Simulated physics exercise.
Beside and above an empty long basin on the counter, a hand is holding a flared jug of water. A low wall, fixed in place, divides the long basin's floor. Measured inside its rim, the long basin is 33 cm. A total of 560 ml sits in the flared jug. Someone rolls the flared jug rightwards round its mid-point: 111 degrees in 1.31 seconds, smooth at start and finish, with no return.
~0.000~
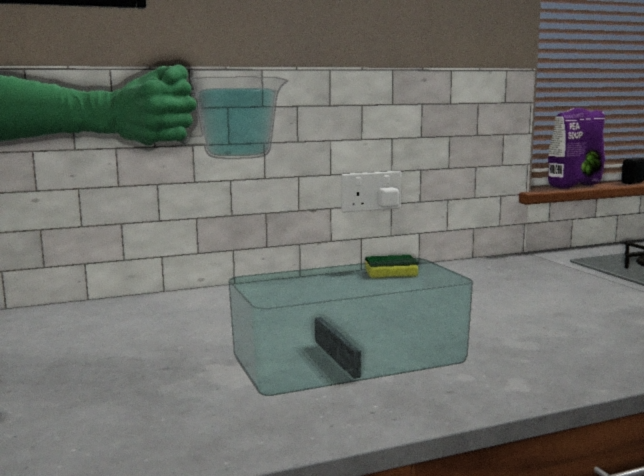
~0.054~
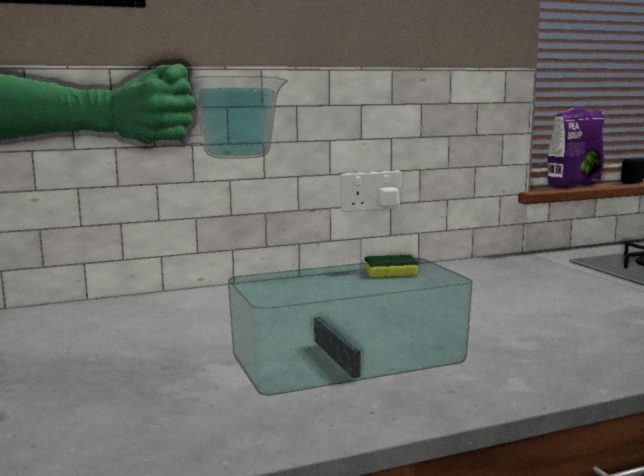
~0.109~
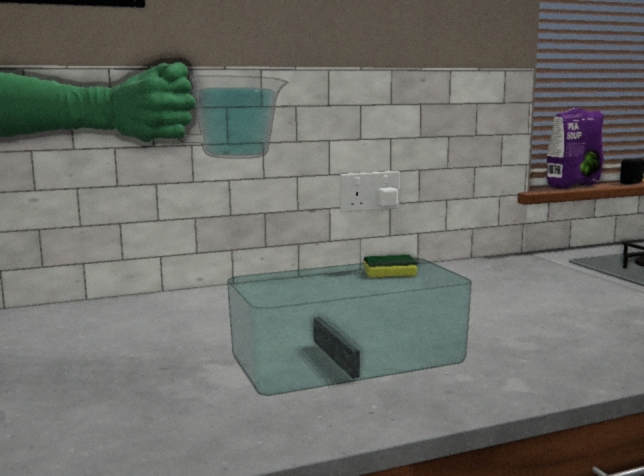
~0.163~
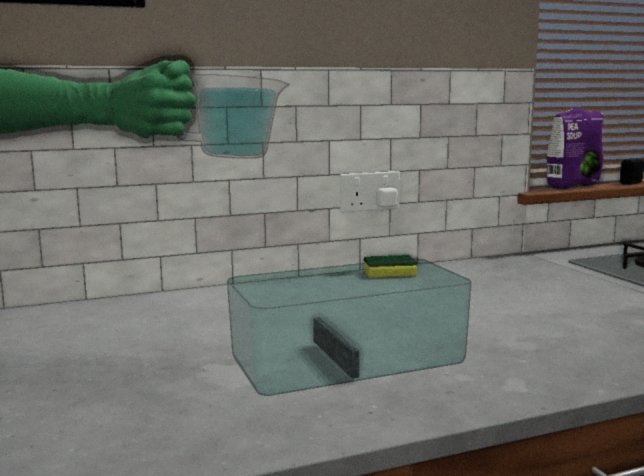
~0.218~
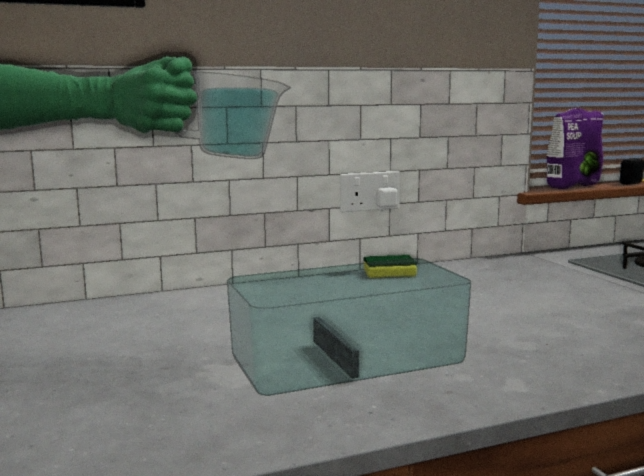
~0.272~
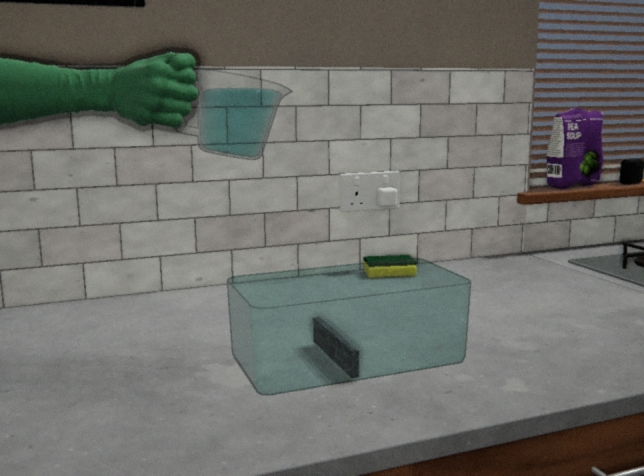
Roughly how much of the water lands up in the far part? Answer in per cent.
Around 74 %.
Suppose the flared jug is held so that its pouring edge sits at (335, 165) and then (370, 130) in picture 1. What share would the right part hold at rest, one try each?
First 95, then 95 per cent.
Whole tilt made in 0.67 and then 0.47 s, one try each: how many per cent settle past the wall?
I'd say 55 percent on the first go, 40 percent on the next.
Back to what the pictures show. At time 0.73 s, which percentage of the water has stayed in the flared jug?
66 %.
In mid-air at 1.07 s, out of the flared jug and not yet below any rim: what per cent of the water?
Around 24 percent of the liquid.
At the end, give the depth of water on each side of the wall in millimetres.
Roughly 6 mm on the left side and 14 mm on the right side.
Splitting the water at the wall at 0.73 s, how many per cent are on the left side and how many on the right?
Roughly 1 sits left and 6 sits right.
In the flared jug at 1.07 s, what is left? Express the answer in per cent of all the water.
Near 10 percent, more or less.
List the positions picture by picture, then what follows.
In the first frame, it leans 0°; its right rim is at (288, 80); the water meets the walls at (196, 91) and (274, 90); the long basin's rim runs from (240, 294) to (447, 270); the wall's top is at (336, 334).
In the second frame, it leans 0°; its right rim is at (288, 80); the water meets the walls at (196, 91) and (274, 90).
In the third frame, it leans 2°; its right rim is at (288, 81); the water meets the walls at (195, 90) and (274, 91).
In the fourth frame, it leans 4°; its right rim is at (289, 84); the water meets the walls at (196, 90) and (275, 92).
In the fifth frame, it leans 7°; its right rim is at (291, 87); the water meets the walls at (198, 90) and (277, 92).
In the sixth frame, it leans 11°; its right rim is at (292, 91); the water meets the walls at (200, 91) and (280, 92).
Then, 0.73 s in, the tilt is 66° and 67 per cent is still to pour, 1 is left of the wall and 6 right of it.
Then, 1.07 s in, the tilt is 102° and 10 per cent is still to pour, 4 is left of the wall and 62 right of it.
Then, 1.43 s in, the tilt is 111° and 0 per cent is still to pour, 25 is left of the wall and 73 right of it.
Then, 1.81 s in, the tilt is 111° and 0 per cent is still to pour, 24 is left of the wall and 74 right of it.
Finally, 24 per cent lies left of the wall, 74 right of it and 2 outside.
